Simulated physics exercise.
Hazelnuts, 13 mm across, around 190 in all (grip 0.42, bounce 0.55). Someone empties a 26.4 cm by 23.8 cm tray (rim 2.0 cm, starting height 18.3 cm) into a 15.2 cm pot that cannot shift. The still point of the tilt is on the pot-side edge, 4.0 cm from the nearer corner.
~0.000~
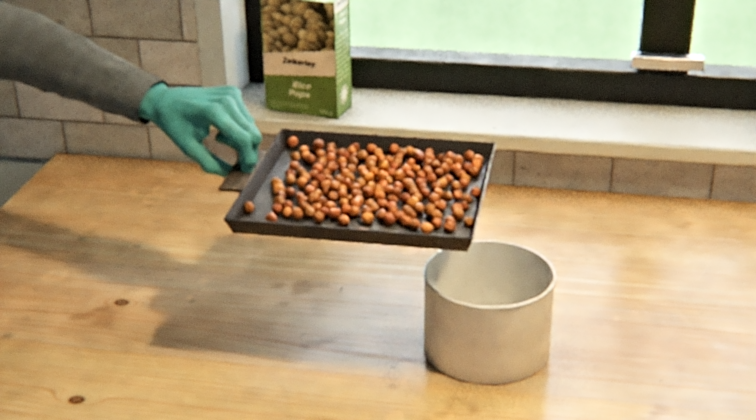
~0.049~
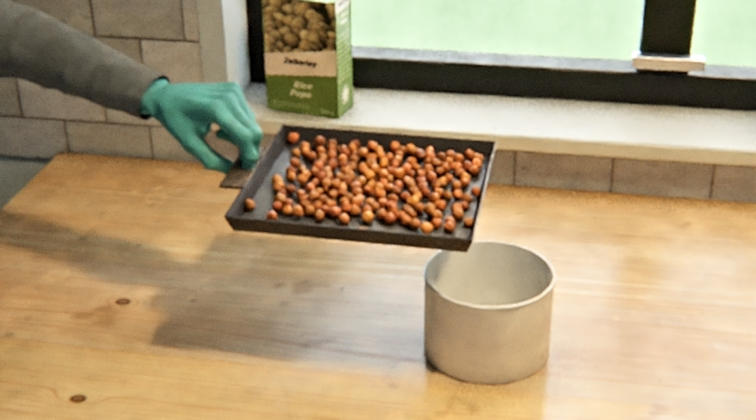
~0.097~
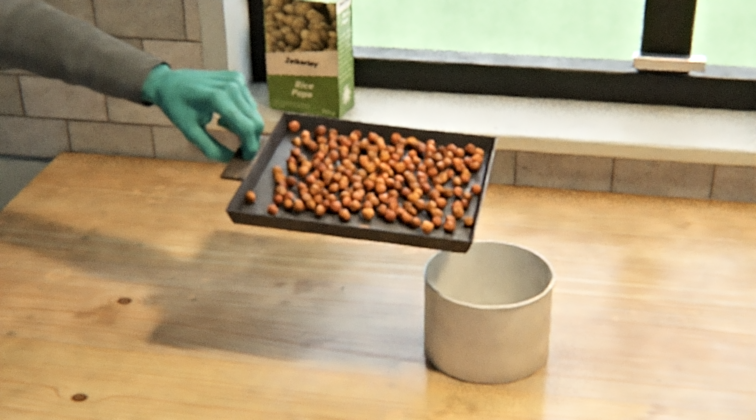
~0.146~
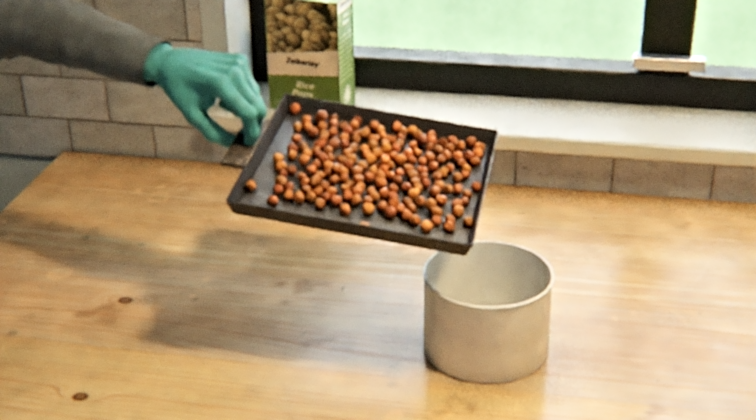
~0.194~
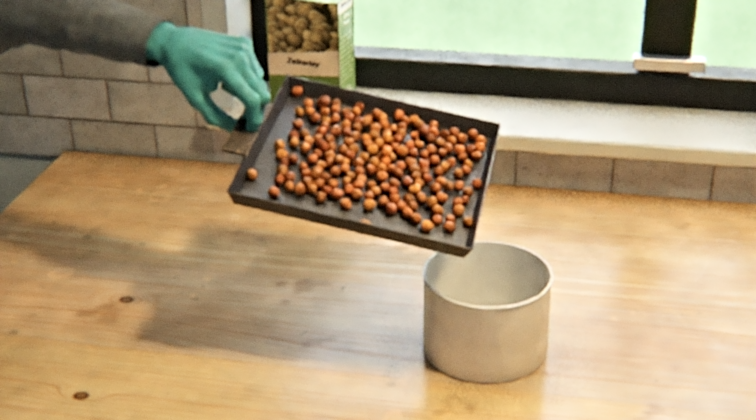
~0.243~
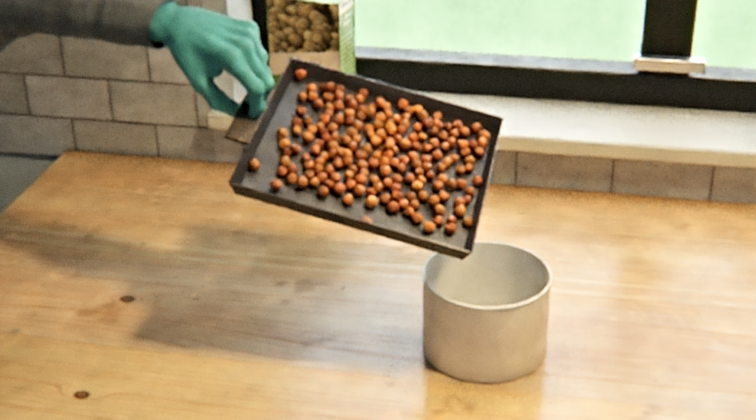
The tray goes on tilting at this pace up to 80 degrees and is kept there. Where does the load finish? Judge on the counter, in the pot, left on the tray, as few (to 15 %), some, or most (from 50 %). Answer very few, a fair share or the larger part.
Counter: The larger part, pot: Very few, tray: Very few.
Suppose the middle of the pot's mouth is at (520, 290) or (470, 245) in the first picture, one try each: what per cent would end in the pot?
Some 35 and 0 per cent.
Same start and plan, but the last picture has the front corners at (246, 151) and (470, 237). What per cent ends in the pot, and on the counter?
Pot 45, counter 55.
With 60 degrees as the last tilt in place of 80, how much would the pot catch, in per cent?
Then about 10 per cent.
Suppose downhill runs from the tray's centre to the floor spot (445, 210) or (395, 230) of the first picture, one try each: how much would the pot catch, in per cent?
About 35 and 0 per cent.
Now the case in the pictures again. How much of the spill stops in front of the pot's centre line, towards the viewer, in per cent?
Roughly 100 per cent.
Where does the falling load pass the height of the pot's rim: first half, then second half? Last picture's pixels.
At about (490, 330), then at (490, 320).
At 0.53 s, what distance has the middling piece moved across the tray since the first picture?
Roughly 8 cm.
After 0.53 s, tilt 49 degrees; the tray holds 100 %, the pot 0 %.
Then, at 0.73 s, tilt 70 degrees; the tray holds 80 %, the pot 0 %.
Then, at 1.04 s, tilt 80 degrees; the tray holds 10 %, the pot 5 %.
At rest (2.1 s), counter 95 %, pot 5 %, tray 0 %.
